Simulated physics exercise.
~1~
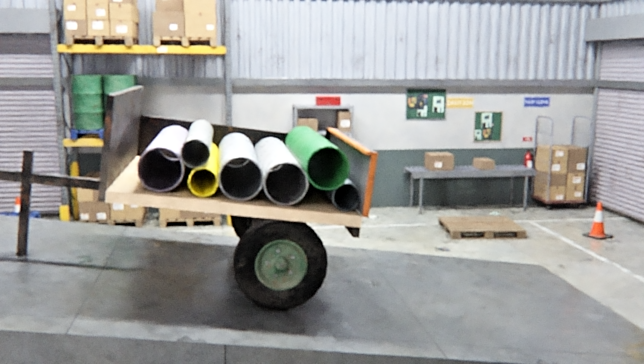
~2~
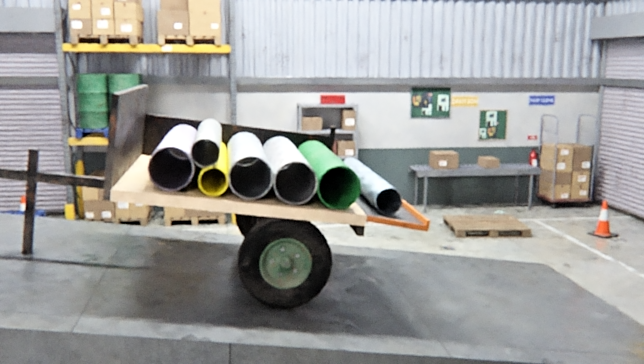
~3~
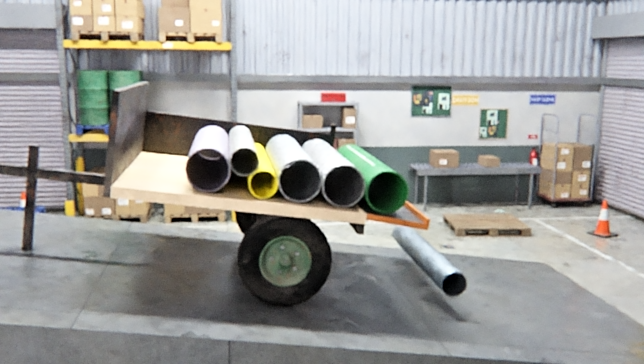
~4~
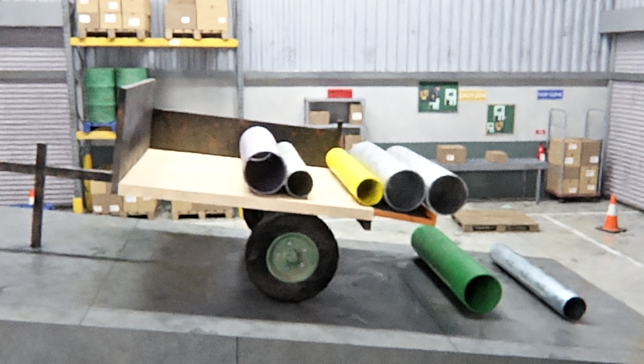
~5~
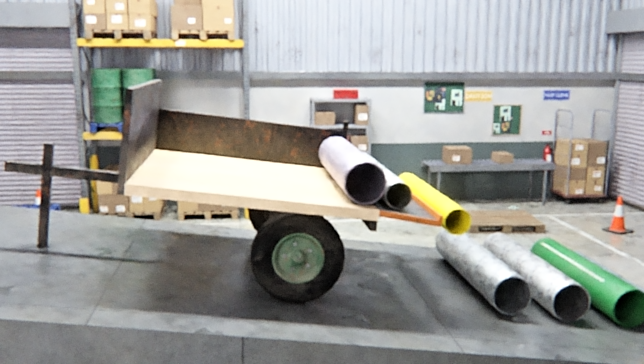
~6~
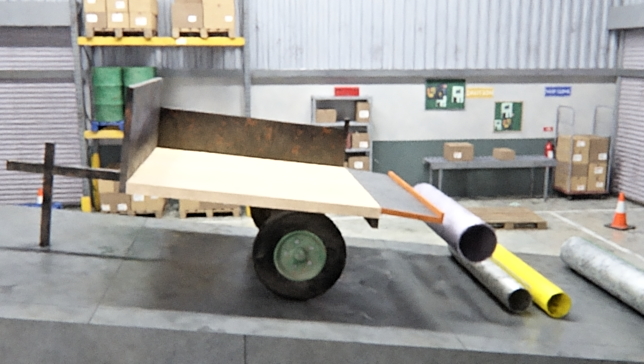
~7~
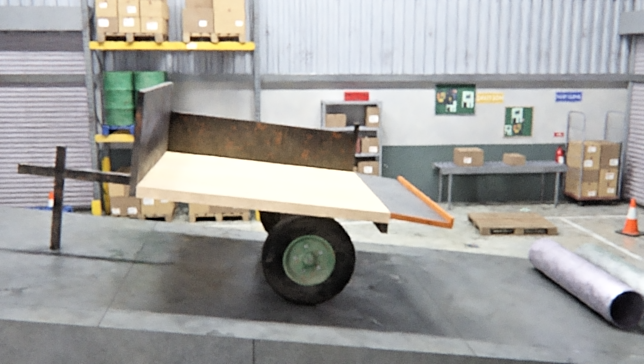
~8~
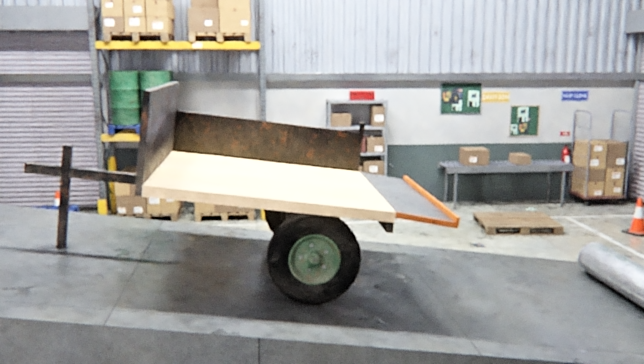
In a warehouse, the tailgate of a sloping trailer dropped open and its load of seven pipes, including a yellow one and a green one, rolled right and tumbled off onto the floor, leaving the trailer bed empty.
